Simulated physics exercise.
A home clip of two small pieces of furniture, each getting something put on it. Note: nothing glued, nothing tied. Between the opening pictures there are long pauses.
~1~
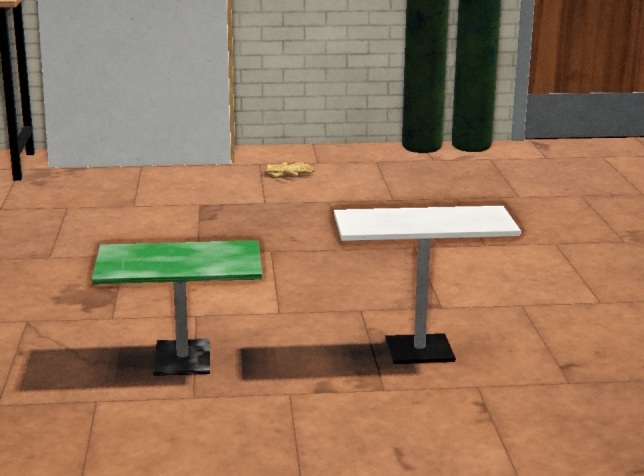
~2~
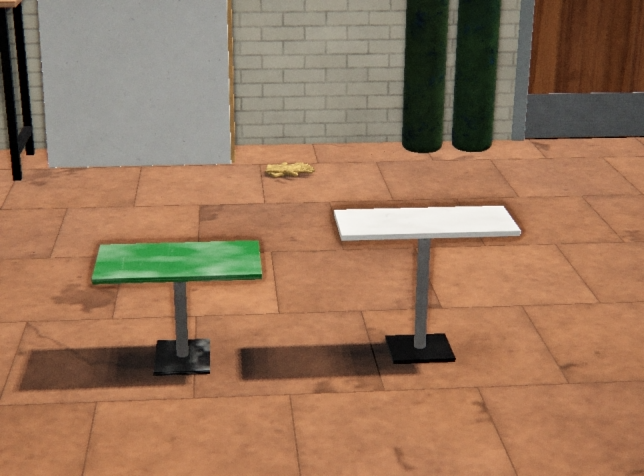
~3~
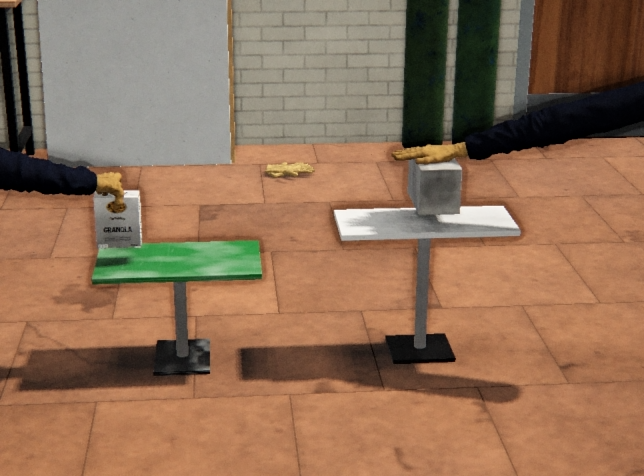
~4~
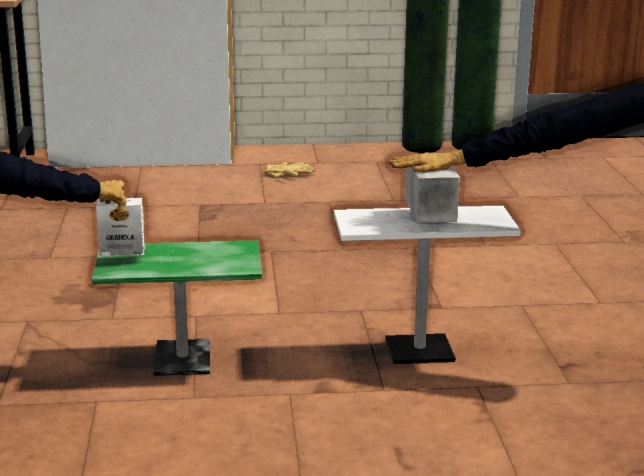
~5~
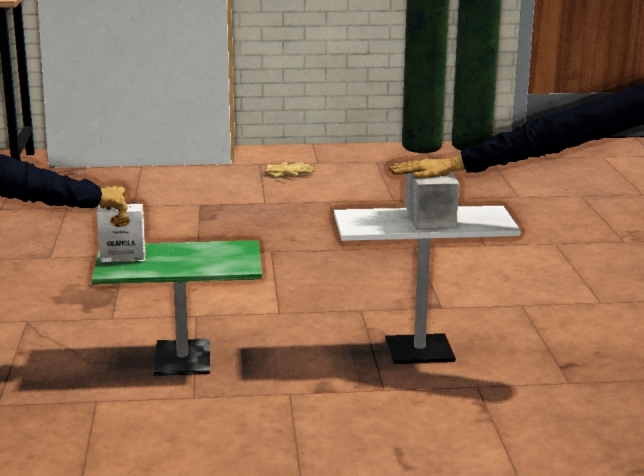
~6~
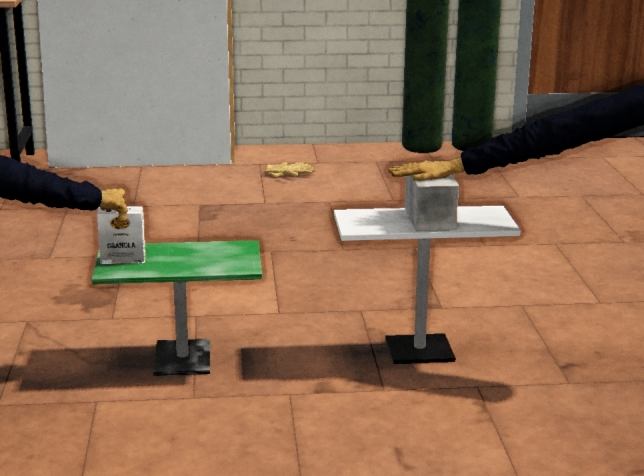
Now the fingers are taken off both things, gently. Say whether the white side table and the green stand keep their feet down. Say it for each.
Result: I reckon the white side table will stay up; I reckon the green stand will stay up.
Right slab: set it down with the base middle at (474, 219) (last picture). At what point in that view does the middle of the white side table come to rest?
It finishes somewhere near (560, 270).
Then, 0.86 s after the last picture, white side table at rest near (425, 223); green stand at rest near (179, 262).
At rest, the white side table stays flat on its feet, near (425, 223); the green stand stays flat on its feet, near (179, 262).
